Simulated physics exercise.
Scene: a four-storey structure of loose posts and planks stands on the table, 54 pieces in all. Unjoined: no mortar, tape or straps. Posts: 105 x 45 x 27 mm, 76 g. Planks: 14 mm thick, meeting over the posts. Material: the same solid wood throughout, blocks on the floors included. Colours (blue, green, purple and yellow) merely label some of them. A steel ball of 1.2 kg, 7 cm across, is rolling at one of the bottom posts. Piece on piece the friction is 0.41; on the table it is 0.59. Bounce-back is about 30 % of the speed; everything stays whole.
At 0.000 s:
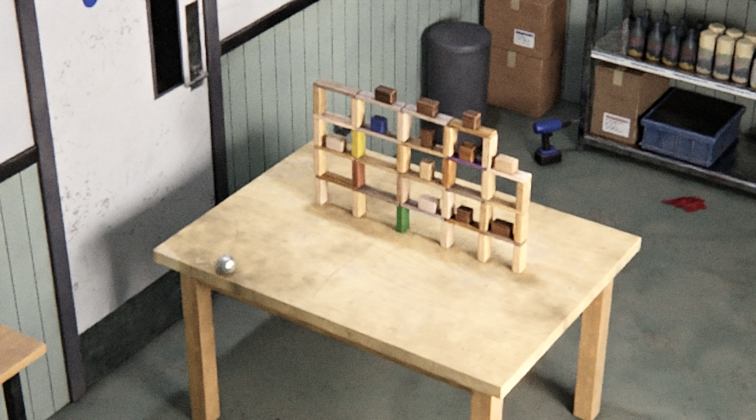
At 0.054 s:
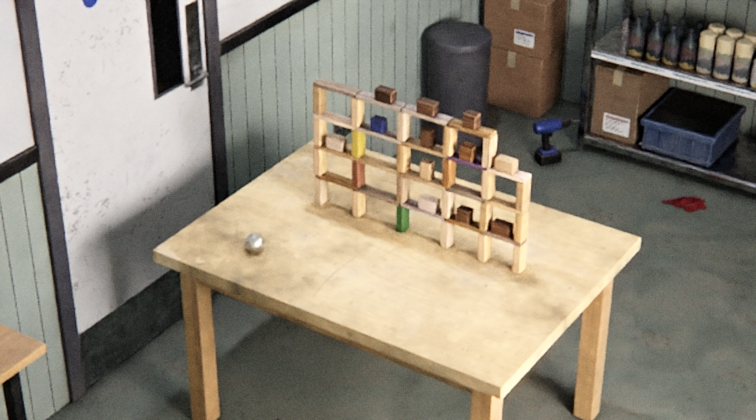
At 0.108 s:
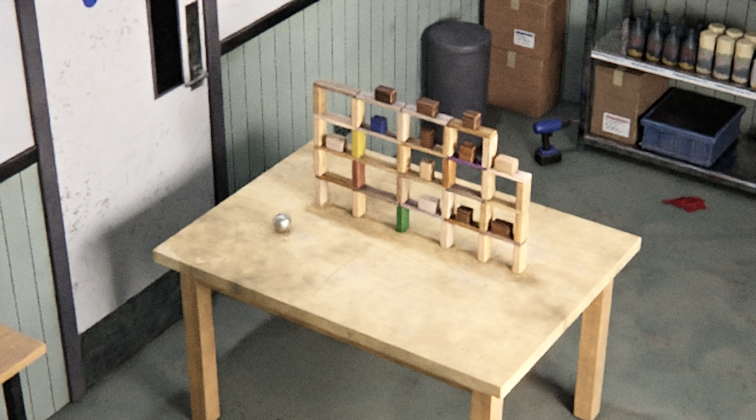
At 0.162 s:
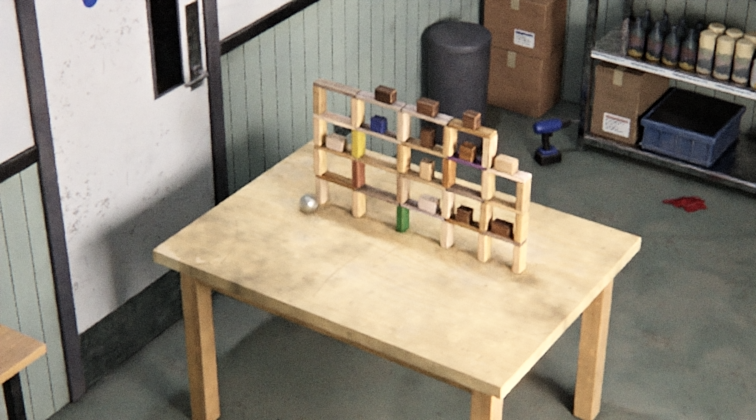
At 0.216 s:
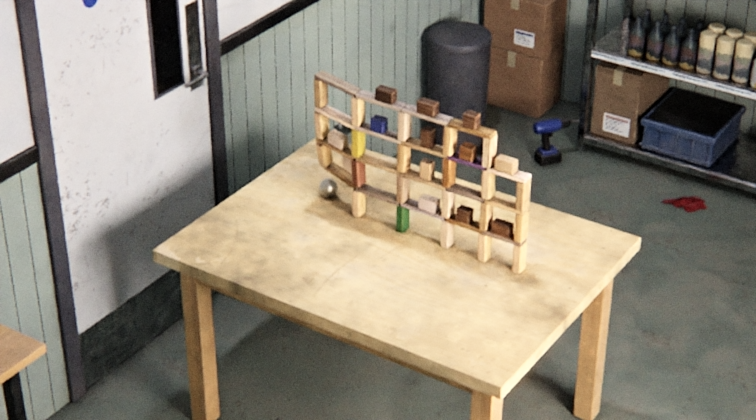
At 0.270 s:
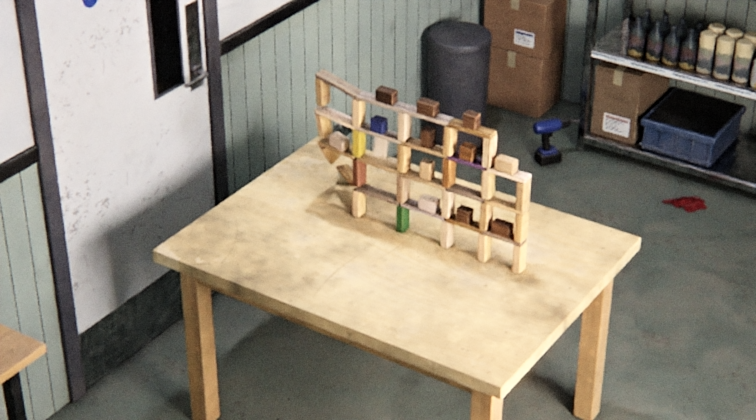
A pale wooden table stands in a workshop, seen from above at an angle by a still camera, with dark bottles and a blue bin on shelving behind. A four-storey lattice of wooden posts and planks rises on it, holding blocks, with a yellow post left and a green piece below. A steel ball rolls rightward from the table's left side, strikes the left bottom post, and the left end tilts.
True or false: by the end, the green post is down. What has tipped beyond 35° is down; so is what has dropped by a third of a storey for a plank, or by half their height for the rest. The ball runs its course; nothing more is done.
False; the green post holds its place.
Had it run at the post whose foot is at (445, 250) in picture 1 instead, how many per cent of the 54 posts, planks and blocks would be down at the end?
With that change, 90 in a hundred.
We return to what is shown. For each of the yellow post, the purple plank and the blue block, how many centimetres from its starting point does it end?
Net displacement: Yellow = 42 cm, purple = 0 cm, blue = 52 cm.
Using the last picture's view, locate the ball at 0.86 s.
(504, 187), more or less.
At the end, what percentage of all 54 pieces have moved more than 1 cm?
It comes to 30 percent.
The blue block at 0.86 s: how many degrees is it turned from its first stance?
It's at some 50 degrees.
Around 0.48 s, ball still moving; 9 of the 54 pieces down; green post unmoved; yellow post displaced 9 mm.
Around 0.86 s, ball still moving; 15 of the 54 pieces down; green post unmoved; yellow post on its side.
Finally (2.7 s), ball rolling away; 15 of the 54 pieces down; green post unmoved; blue block on its side; yellow post on its side. Seen by the last camera, middles, green post near (403, 217), blue block near (290, 188).
